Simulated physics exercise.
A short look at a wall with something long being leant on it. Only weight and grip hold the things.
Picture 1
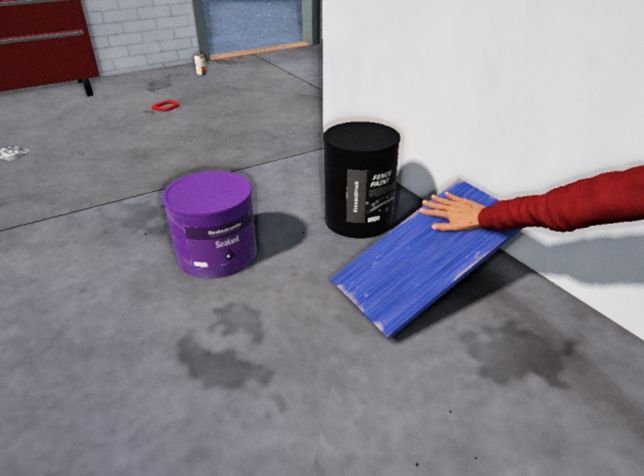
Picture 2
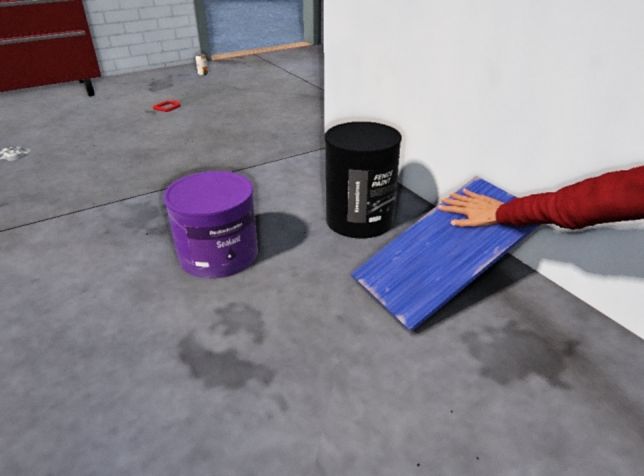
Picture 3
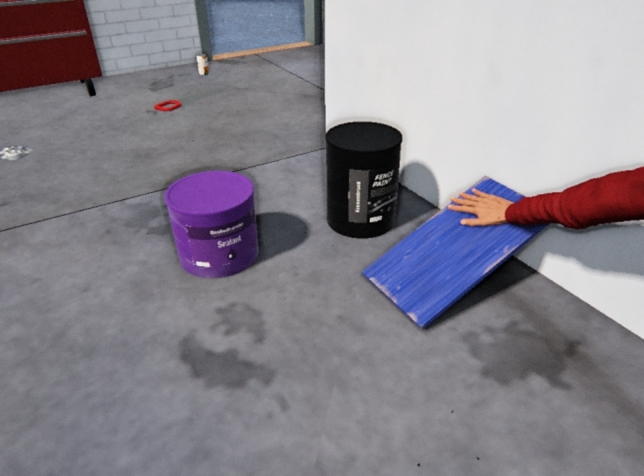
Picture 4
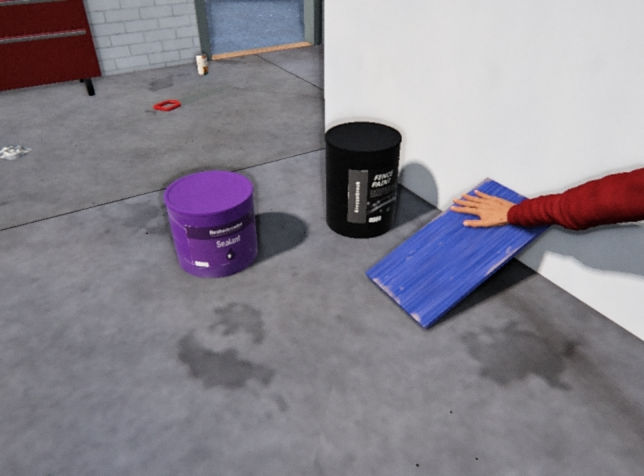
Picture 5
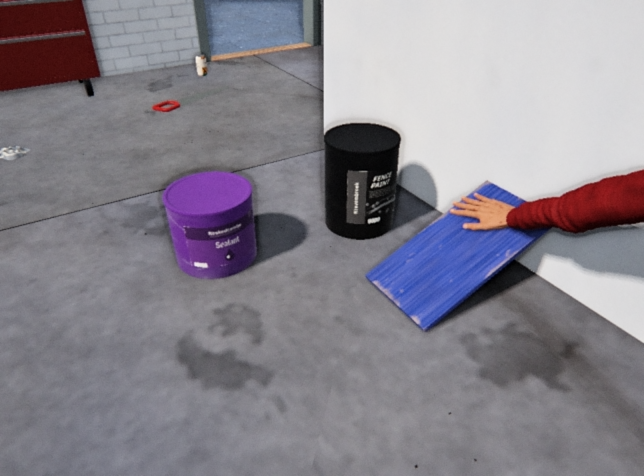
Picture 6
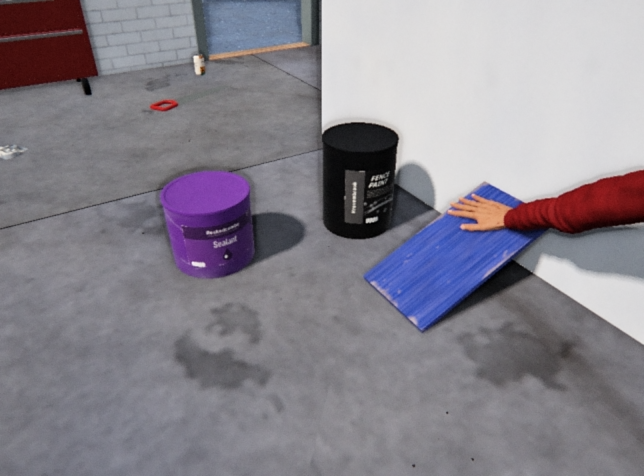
On a grey concrete floor, a red-sleeved hand moved a blue board a little to the right and leant it on the white wall, still holding it, while the purple and black pails stayed put.
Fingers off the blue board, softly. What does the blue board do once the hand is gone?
It gives way.
Then, 0.30 s past the last view, blue board sunk by 15° near (449, 269).
Then, 0.40 s past the last view, blue board sunk by 24° near (446, 275).
Then, 0.90 s past the last view, blue board sunk by 23° near (445, 279).
Finally, moved from the start, blue board; the other 2 still in place. Final places as the last picture's camera would see them, blue board near (445, 279). The board slides down.
